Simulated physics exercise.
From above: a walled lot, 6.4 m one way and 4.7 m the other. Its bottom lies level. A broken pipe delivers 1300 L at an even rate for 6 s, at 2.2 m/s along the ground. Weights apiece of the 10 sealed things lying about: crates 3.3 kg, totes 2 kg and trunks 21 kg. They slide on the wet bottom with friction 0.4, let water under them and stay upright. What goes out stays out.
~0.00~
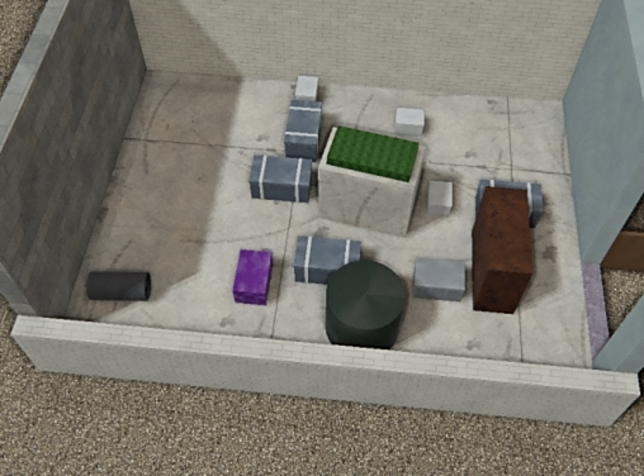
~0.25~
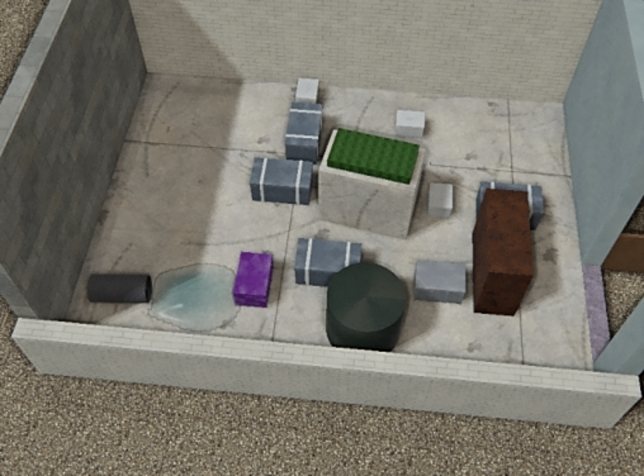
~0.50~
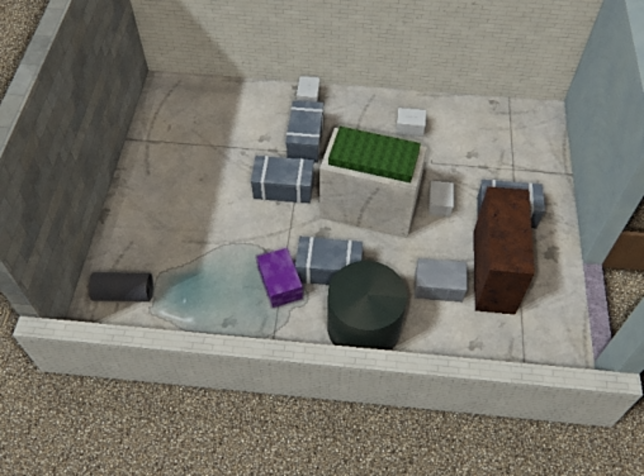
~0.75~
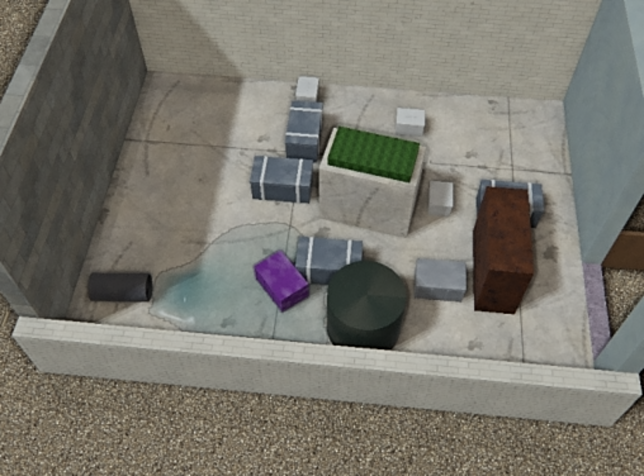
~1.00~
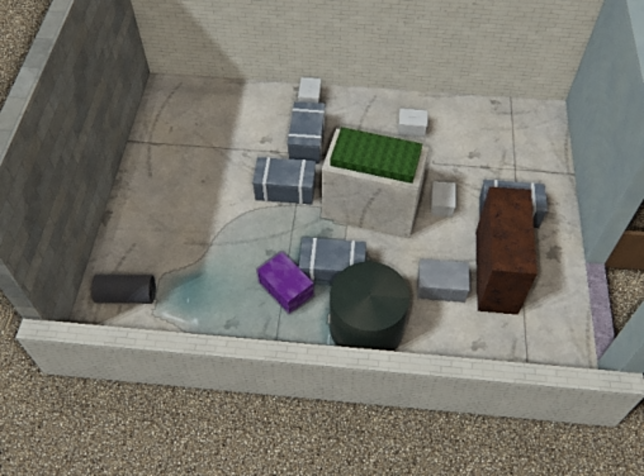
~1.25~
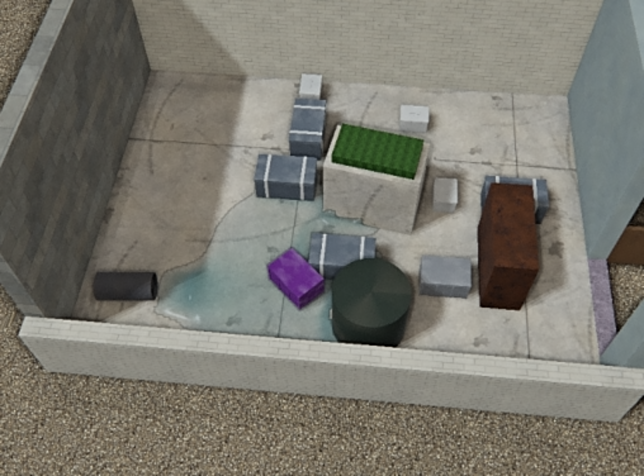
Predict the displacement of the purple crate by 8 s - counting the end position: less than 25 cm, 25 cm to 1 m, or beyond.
Purple crate travels far.
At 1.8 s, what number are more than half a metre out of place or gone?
1 of them.
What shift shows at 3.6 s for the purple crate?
Roughly 150 cm by then.
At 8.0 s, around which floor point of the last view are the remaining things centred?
Near (401, 153).
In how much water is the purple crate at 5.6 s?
Roughly 9 cm.
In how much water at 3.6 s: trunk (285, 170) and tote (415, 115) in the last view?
About 5 and 0 cm.
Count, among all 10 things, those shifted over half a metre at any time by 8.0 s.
I count 7.
After 1.8 s the purple crate is near (324, 265), 0.8 m from its start, afloat; 0 of 10 are out; 1 afloat.
After 3.6 s the purple crate is near (393, 239), 1.7 m from its start, afloat; 0 of 10 are out; 3 afloat.
After 5.6 s the purple crate is near (424, 302), 2.1 m from its start, afloat; 0 of 10 are out; 5 afloat.
After 8.0 s the purple crate is near (452, 283), 2.4 m from its start, afloat; 0 of 10 are out; 7 afloat.
